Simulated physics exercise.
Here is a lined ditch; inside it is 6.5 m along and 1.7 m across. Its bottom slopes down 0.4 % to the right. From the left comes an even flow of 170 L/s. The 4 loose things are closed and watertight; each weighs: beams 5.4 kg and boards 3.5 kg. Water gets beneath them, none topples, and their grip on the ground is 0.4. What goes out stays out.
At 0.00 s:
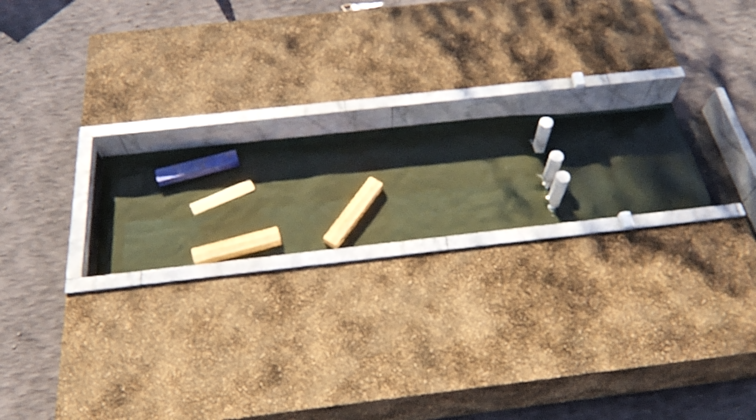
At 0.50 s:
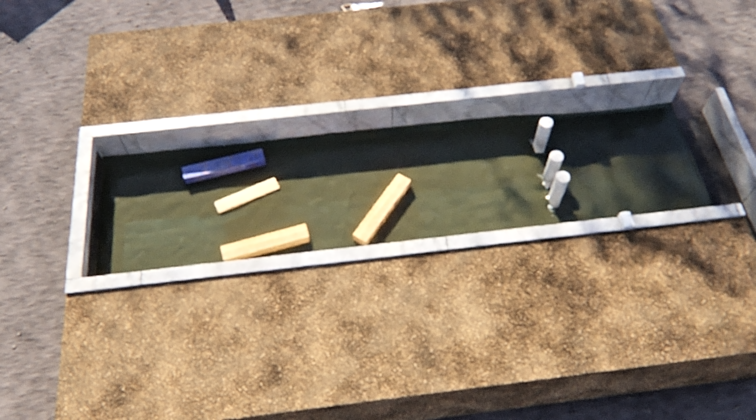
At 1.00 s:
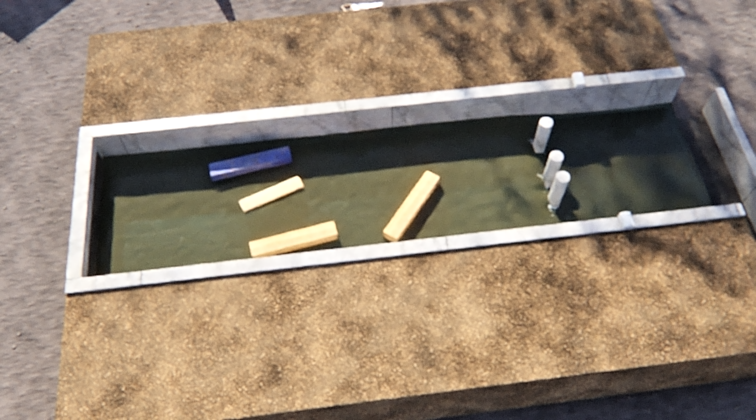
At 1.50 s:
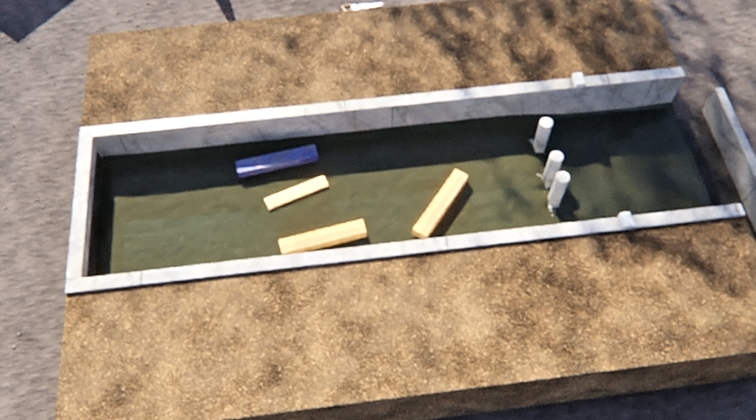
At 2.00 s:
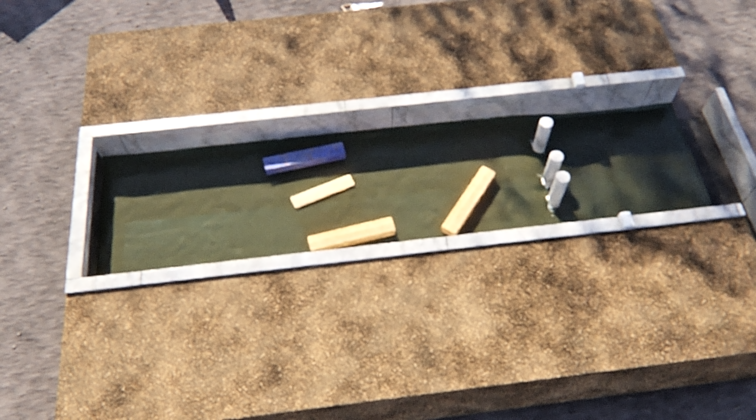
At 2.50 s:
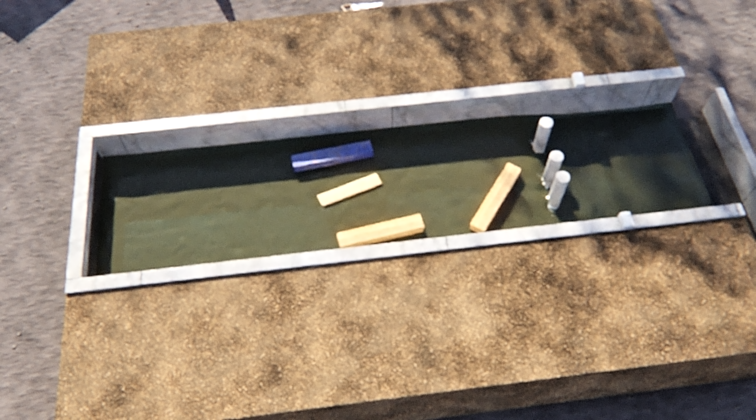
Four floating pieces of wood, one blue and three pale yellow, drift steadily rightward together along a water-filled ditch, keeping nearly the same angles. The ditch has pale stone-like walls set in brown earth, seen from above at a slant by a still camera. Three white posts stand in the dark green water toward the right, and the slanted yellow piece draws close to them.
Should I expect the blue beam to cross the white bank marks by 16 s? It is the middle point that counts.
Blue beam crosses.
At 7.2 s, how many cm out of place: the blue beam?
Roughly 550 cm by then.
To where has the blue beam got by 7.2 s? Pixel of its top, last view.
Around (684, 132).
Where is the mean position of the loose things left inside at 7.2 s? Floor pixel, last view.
Near (556, 194).
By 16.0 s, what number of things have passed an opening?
I count 2.
After 3.5 s the blue beam is near (389, 148), 2.1 m from its start, afloat; 0 of 4 are over the mark; 4 afloat.
After 7.2 s the blue beam is near (684, 132), 5.5 m from its start, afloat; 1 of 4 are over the mark; 4 afloat.
After 12.0 s the blue beam has gone out; 2 of 4 are over the mark; 2 afloat.
After 16.0 s the blue beam has gone out; 2 of 4 are over the mark; 2 afloat.
